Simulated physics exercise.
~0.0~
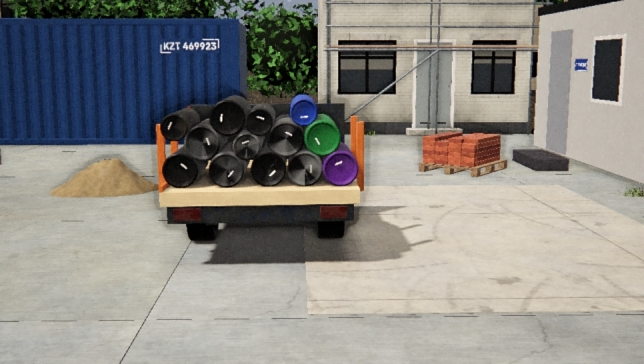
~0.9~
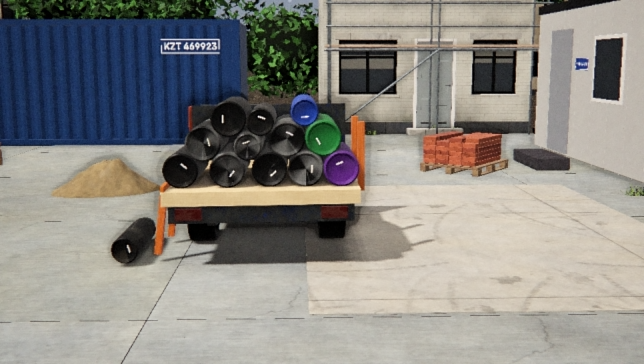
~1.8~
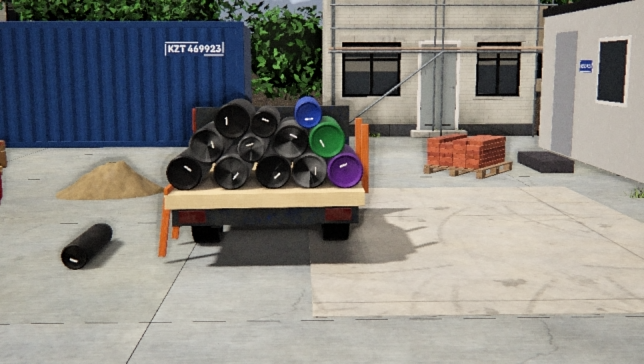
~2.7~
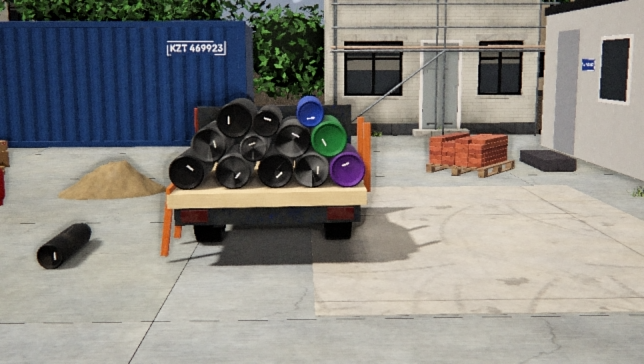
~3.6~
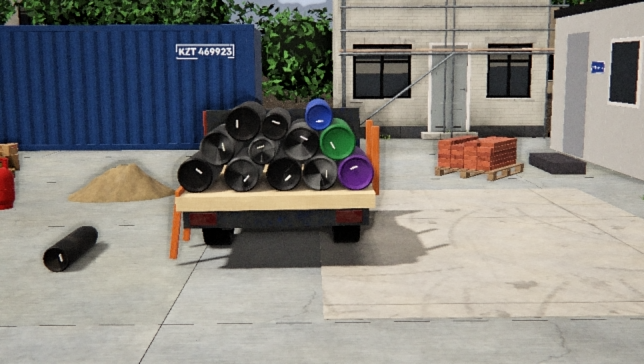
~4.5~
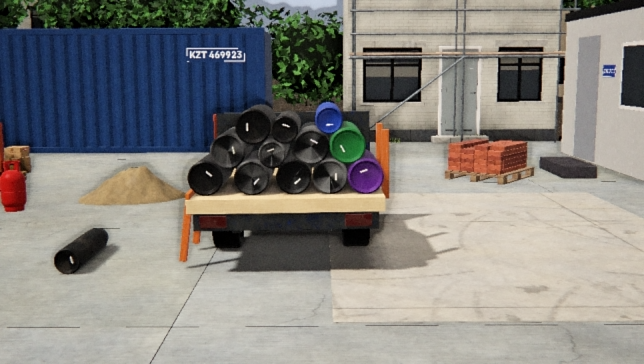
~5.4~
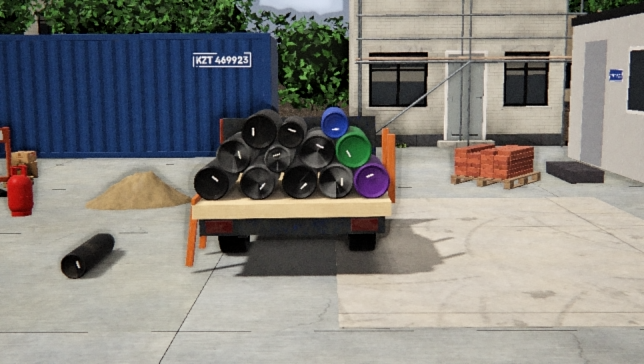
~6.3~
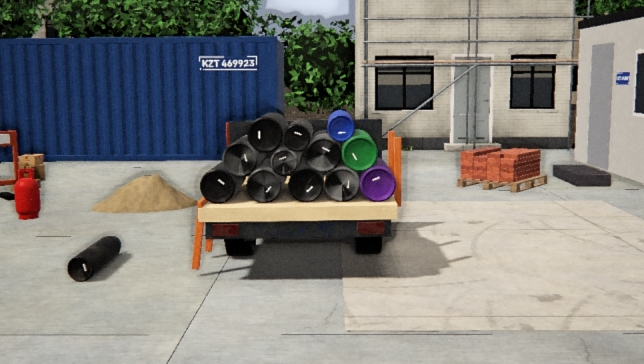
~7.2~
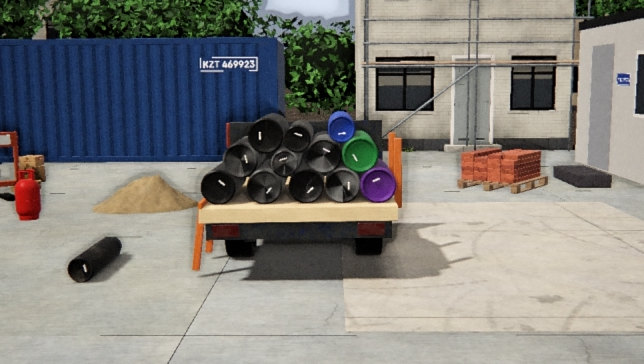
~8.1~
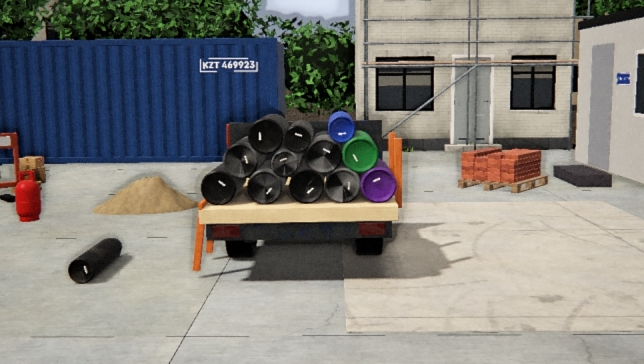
A parked trailer stacked with dark cylinders, plus a blue, a green and a purple one, had its left posts swing down, and one dark cylinder dropped off that side and settled on the concrete while the rest stayed piled up.
